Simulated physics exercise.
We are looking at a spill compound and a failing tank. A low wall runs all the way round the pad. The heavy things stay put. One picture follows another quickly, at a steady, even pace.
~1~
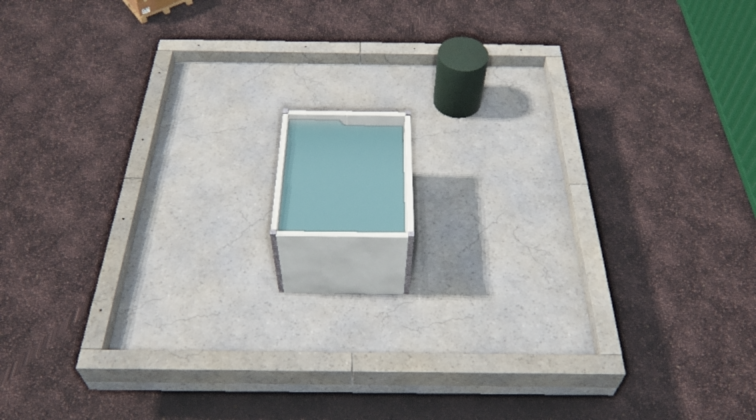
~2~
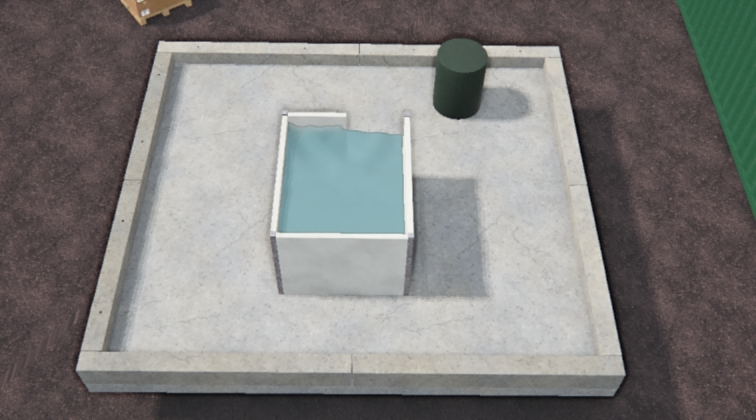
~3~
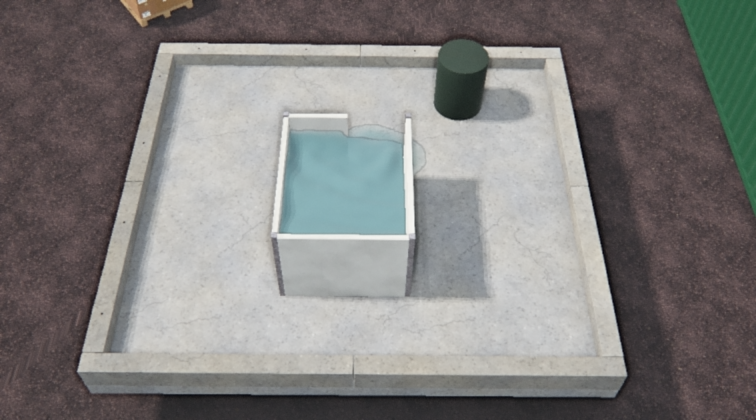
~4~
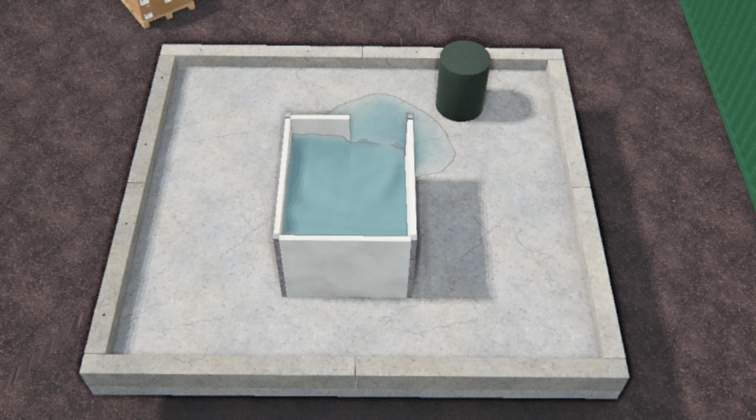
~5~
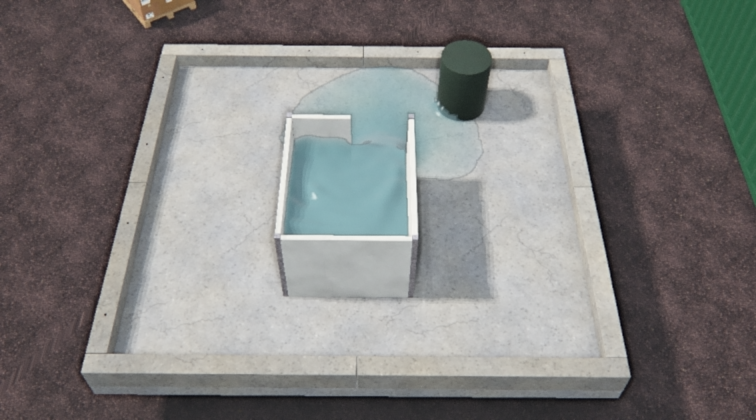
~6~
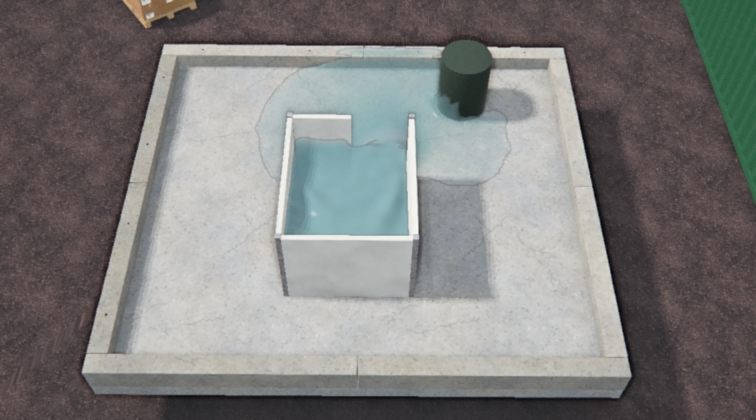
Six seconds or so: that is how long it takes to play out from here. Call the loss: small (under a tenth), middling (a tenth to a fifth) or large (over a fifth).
Middling.
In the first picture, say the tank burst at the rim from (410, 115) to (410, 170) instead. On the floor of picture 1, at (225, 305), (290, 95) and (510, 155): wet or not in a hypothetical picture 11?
Spared, spared, soaked.
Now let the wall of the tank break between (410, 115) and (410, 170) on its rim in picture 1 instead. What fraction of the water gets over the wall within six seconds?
Near 22 in a hundred.
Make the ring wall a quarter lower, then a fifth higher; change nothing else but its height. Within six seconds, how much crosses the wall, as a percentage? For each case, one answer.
The first case gives roughly 28 in a hundred and the second roughly 10 in a hundred.
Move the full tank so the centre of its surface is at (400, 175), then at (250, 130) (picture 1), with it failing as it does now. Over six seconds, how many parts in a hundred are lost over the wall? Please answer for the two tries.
The first try gives 14 per cent and the second 24 per cent.
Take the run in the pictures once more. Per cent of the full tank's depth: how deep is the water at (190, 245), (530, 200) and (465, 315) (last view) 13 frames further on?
Some 0, 2 and 0 in a hundred.
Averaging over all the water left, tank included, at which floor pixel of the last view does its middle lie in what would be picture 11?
I'd say near (364, 180).
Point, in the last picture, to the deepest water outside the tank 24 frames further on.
Look near (539, 73).
A moment on, water covers 30 % of the floor; the low wall has let 0 % over.
Next, water covers 35 % of the floor; the low wall has let 2 % over.
Then, water covers 40 % of the floor; the low wall has let 11 % over.
Later, water covers 75 % of the floor; the low wall has let 15 % over.
In the end, water covers 85 % of the floor; the low wall has let 15 % over.
